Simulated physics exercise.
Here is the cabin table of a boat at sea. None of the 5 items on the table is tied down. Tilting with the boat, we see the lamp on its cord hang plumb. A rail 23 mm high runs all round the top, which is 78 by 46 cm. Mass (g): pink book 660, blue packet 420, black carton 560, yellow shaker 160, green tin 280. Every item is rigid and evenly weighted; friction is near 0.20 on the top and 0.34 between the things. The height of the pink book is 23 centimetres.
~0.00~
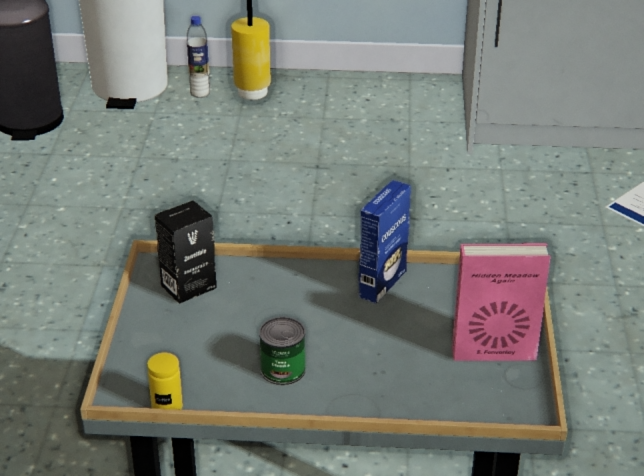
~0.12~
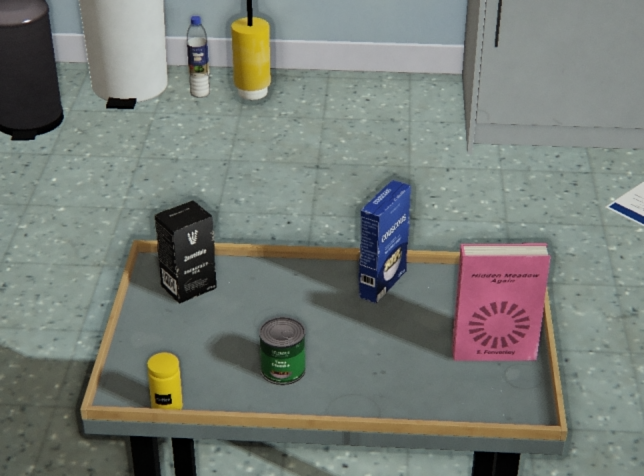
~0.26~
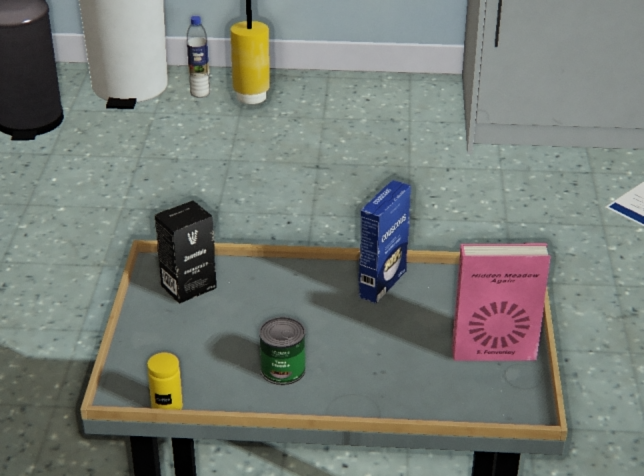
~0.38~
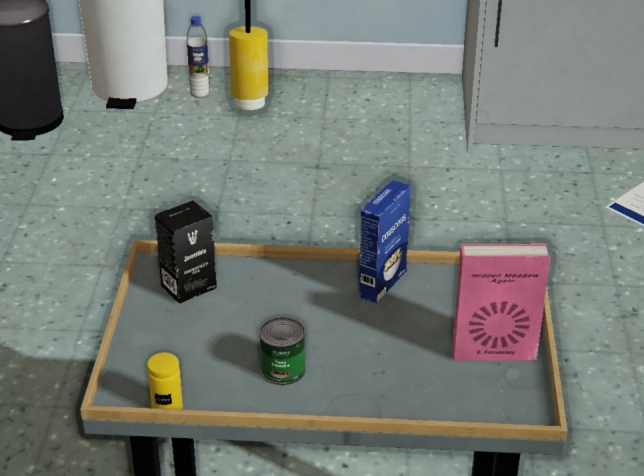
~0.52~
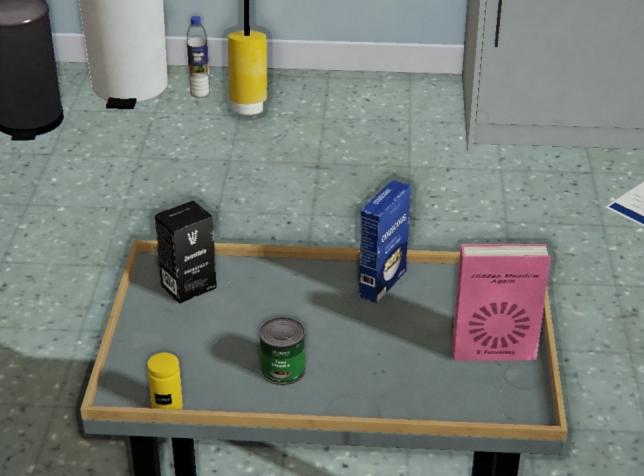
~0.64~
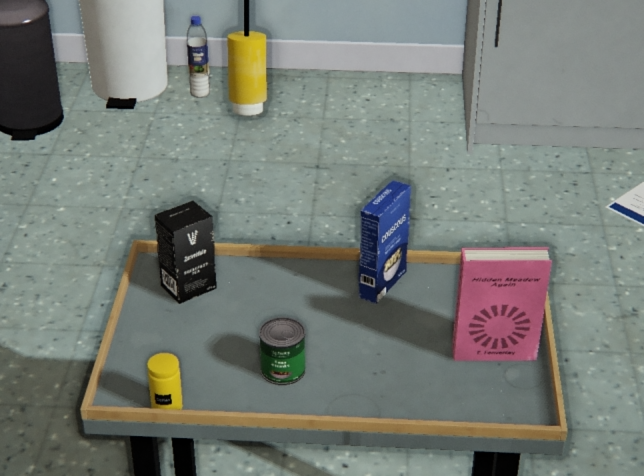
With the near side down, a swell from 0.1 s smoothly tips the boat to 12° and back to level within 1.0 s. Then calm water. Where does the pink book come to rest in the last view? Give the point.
It comes to rest at about (507, 397).
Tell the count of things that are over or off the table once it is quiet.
Total: 1.
By 0.84 s, floor tilted 6°, near side down; pink book rocked 25° off its seat near (503, 323).
By 0.94 s, floor tilted 3°, near side down; pink book rocked 53° off its seat near (505, 356).
By 1.04 s, boat level; pink book on its side near (506, 395).
When it is over (1.6 s), lying over on the table, pink book; the other 4 within 5 cm of the start. In the last view, pink book near (507, 397).
